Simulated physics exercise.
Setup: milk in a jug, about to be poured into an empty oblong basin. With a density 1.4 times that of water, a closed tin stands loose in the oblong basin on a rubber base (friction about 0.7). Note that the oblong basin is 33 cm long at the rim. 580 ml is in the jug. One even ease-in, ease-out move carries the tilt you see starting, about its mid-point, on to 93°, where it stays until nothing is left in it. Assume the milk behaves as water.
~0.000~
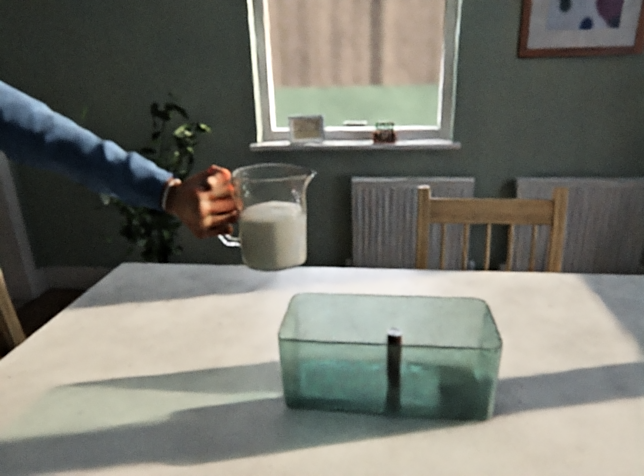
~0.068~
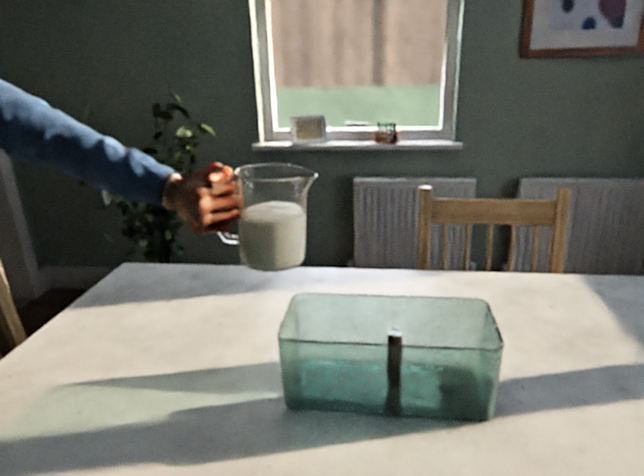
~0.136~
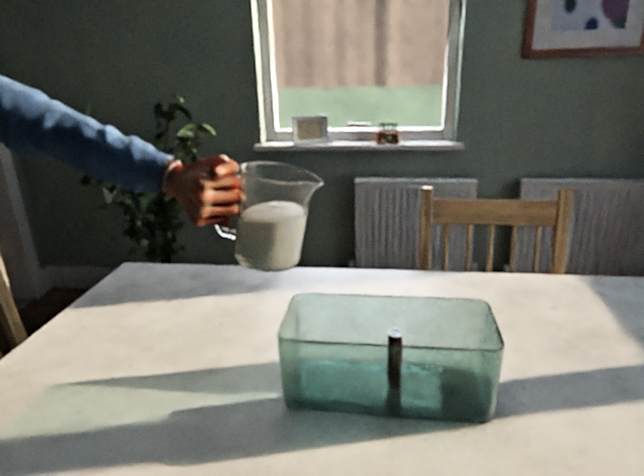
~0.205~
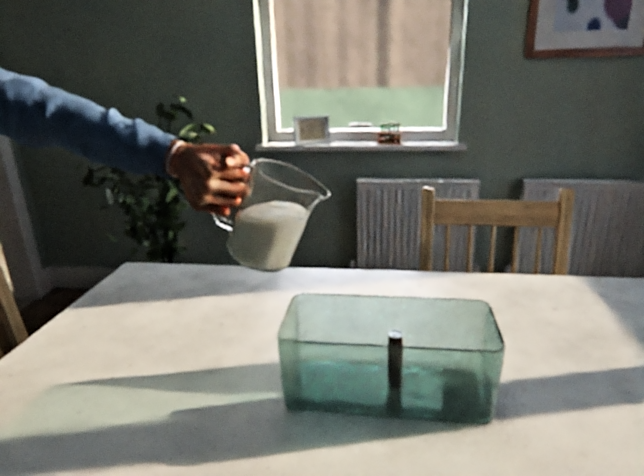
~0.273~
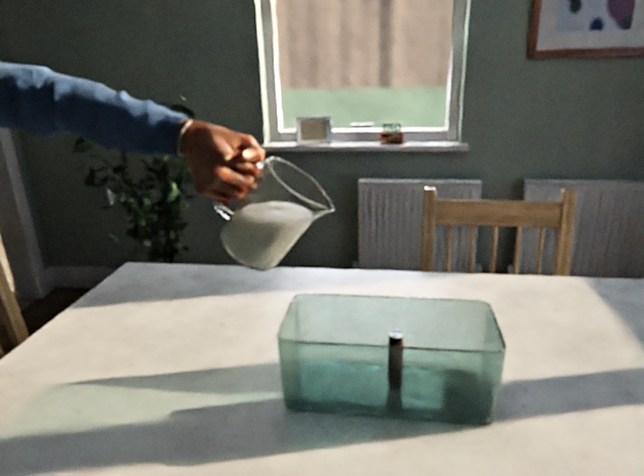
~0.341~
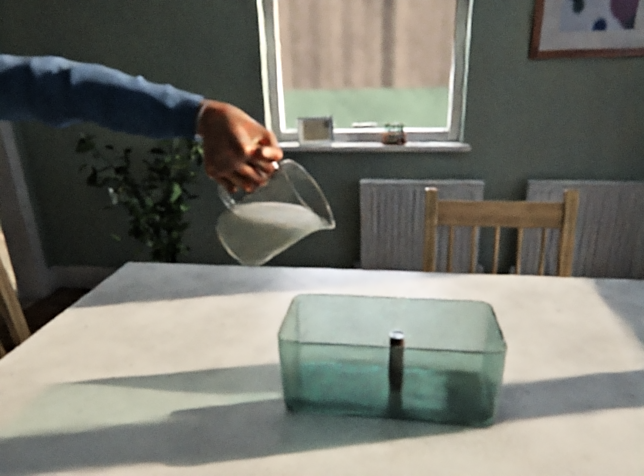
At first, a hand in a blue sleeve holds a glass jug of milk upright above a table, left of a clear greenish basin with a small dark cylinder inside. The hand then tilts the jug steadily to the right, and the milk slides toward the lowered rim until the jug leans steeply.
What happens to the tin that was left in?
It will come down.
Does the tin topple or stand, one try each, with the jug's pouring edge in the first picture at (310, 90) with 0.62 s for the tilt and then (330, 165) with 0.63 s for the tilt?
In the first try it comes down; in the second it comes down.
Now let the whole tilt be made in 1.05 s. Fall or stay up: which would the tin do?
Then it goes over.
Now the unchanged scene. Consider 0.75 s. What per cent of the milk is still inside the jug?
About 36 per cent.
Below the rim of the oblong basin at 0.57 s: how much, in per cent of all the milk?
The basin holds roughly 4 in a hundred parts at that moment.
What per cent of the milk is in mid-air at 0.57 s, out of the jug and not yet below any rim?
I'd put it at about 22 percent.
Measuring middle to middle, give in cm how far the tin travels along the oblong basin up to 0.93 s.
Centre to centre, close to 6 cm.
After 0.57 s the tilt is 92° and 73 per cent is still to pour; the tin stands where it began.
After 0.75 s the tilt is 93° and 36 per cent is still to pour; the tin stands 1 cm from where it began.
After 0.93 s the tilt is 93° and 18 per cent is still to pour; the tin leans 24°.
After 1.12 s the tilt is 93° and 9 per cent is still to pour; the tin lies on its side.
In the end the tin lies on its side.
